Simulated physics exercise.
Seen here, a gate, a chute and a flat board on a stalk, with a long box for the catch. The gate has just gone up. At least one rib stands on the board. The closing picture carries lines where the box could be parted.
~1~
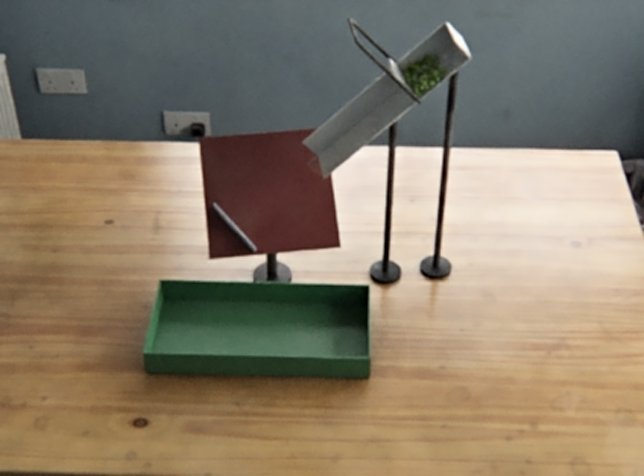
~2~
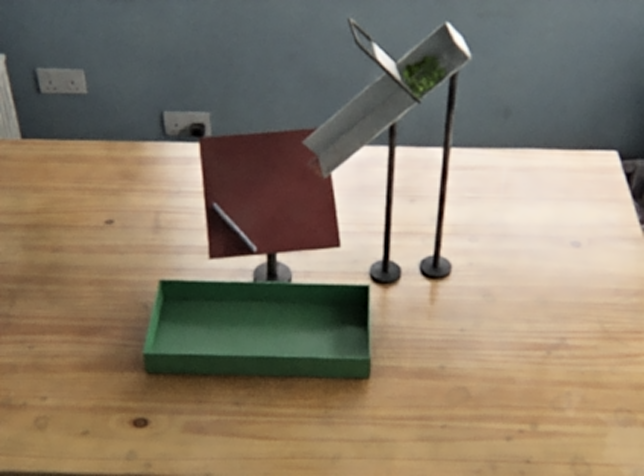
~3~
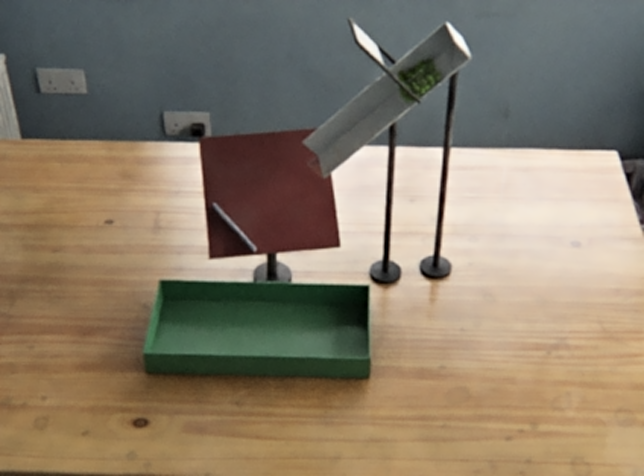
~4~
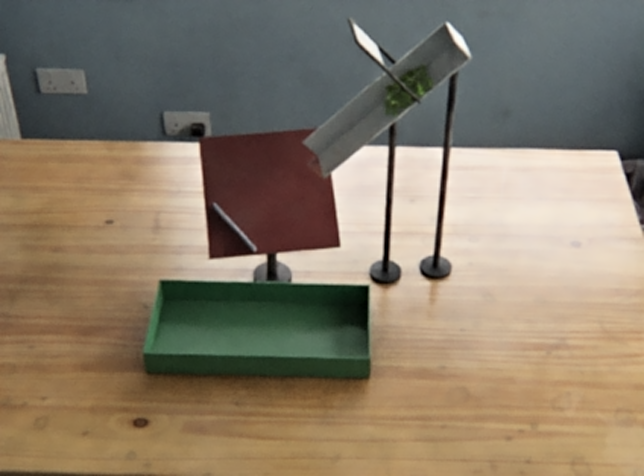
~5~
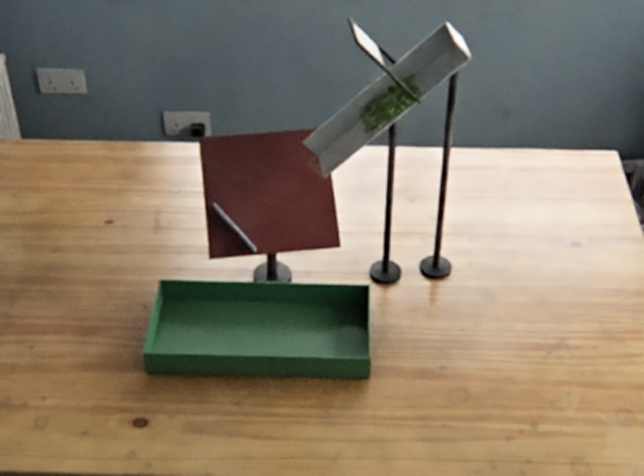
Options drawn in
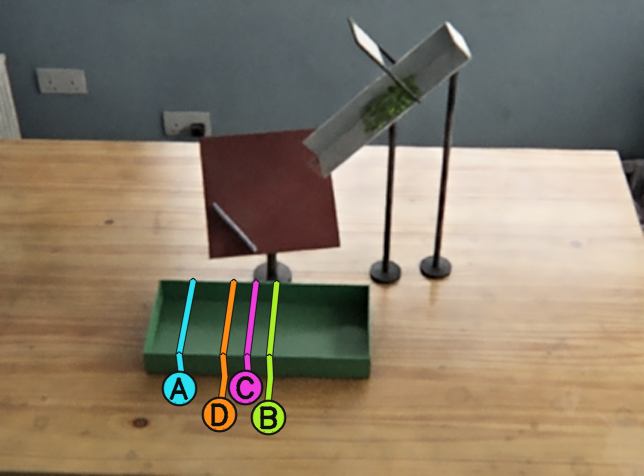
Green peas slide partway down a pale sloping chute above a dark red tilted board.
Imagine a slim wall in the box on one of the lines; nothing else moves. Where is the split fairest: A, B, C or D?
Take B.
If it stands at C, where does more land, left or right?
More lands on the right.
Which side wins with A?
Right.
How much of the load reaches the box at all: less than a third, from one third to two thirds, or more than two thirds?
More than two thirds.
On the marked copy, line A crosses the front rim at (179, 353); line B crosses the front rim at (269, 355); line C crosses the front rim at (247, 355); line D crosses the front rim at (223, 354).
If A is chosen, of what is caught, none at all on the left of the divider, the whole lot on the right.
If B is chosen, of what is caught, close to a third on the left of the divider, close to two thirds on the right.
If C is chosen, of what is caught, a small share on the left of the divider, the bulk on the right.
If D is chosen, of what is caught, only a few on the left of the divider, all but a few on the right.
